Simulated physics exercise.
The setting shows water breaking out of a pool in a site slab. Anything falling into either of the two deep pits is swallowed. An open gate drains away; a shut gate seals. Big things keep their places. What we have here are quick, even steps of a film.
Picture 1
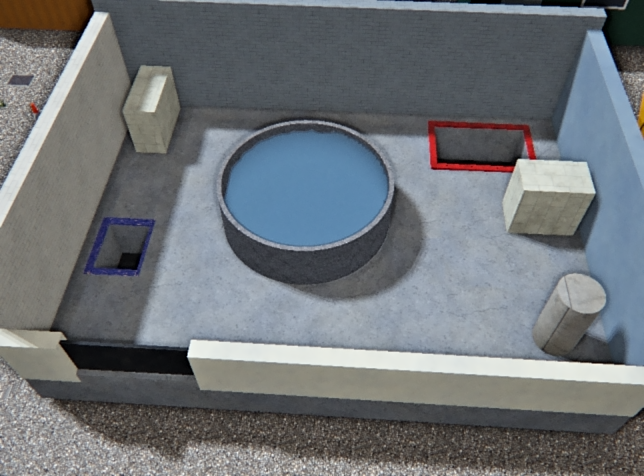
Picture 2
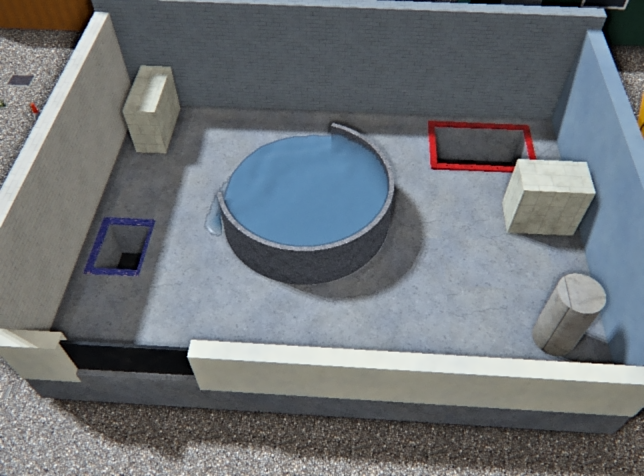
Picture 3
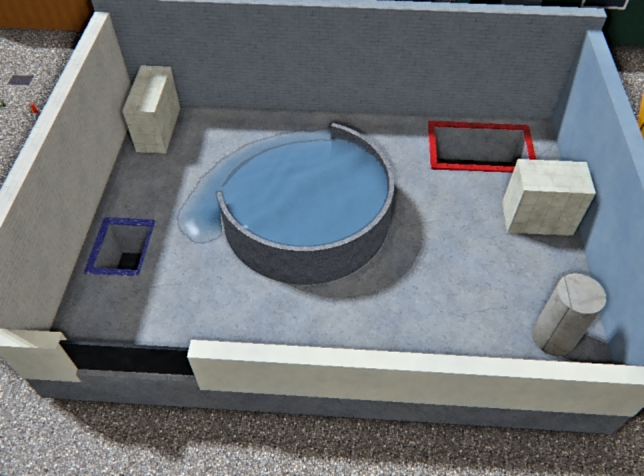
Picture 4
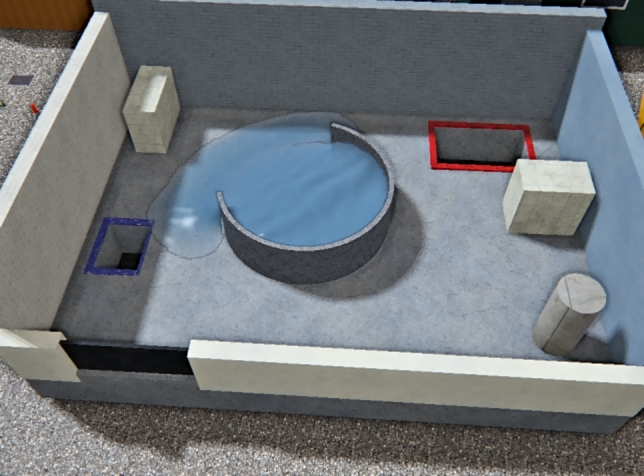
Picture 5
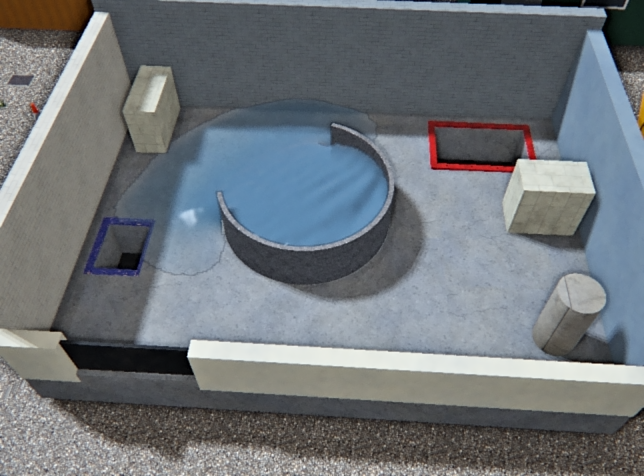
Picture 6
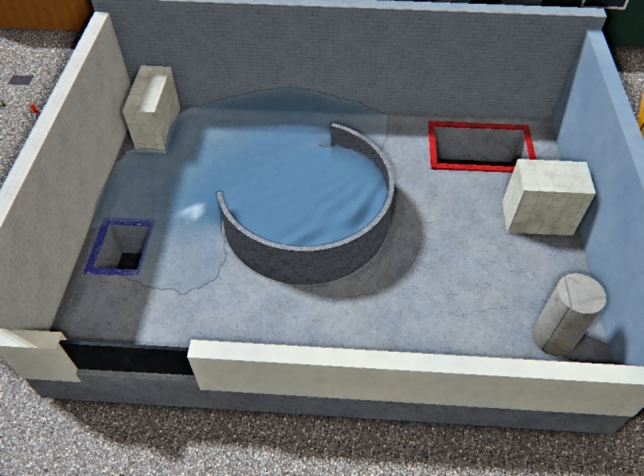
On a walled slab, water pours through a pool's broken wall and spreads left.
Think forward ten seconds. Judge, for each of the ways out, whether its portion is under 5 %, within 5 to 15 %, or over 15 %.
At the end, the gate ends up with a share that stays below five per cent; the red pit ends up with a share within five to fifteen per cent; the blue pit ends up with a share topping fifteen per cent.
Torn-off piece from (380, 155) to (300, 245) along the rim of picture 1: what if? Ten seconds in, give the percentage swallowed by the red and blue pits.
Result - red: 15 %; blue: 15 %.
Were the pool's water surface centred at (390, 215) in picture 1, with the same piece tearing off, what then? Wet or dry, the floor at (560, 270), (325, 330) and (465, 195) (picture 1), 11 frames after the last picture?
One after the other: Clear, free of water, free of water.
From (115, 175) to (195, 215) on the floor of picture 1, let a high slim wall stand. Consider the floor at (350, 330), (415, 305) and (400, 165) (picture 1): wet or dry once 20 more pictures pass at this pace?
In that order, I'd expect them to be kept clear of the flood, kept clear of the flood and reached by the flood.
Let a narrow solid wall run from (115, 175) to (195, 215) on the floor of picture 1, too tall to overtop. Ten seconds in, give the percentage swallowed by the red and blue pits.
I'd say the red pit takes roughly 15 %, the blue pit roughly 10 %.
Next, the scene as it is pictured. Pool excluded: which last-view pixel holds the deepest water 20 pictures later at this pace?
Deepest point: Roughly (138, 105).
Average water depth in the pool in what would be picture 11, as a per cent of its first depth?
Close to 50 %.
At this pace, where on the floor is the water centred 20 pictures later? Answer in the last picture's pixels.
Roughly (246, 173).
A moment on, water covers 30 % of the floor; the gate 0 %, the red pit 0 %, the blue pit 2 %.
Next, water covers 40 % of the floor; the gate 0 %, the red pit 1 %, the blue pit 3 %.
Then, water covers 55 % of the floor; the gate 0 %, the red pit 2 %, the blue pit 14 %.
Later, water covers 90 % of the floor; the gate 0 %, the red pit 7 %, the blue pit 25 %.
In the end, water covers 95 % of the floor; the gate 0 %, the red pit 8 %, the blue pit 37 %.
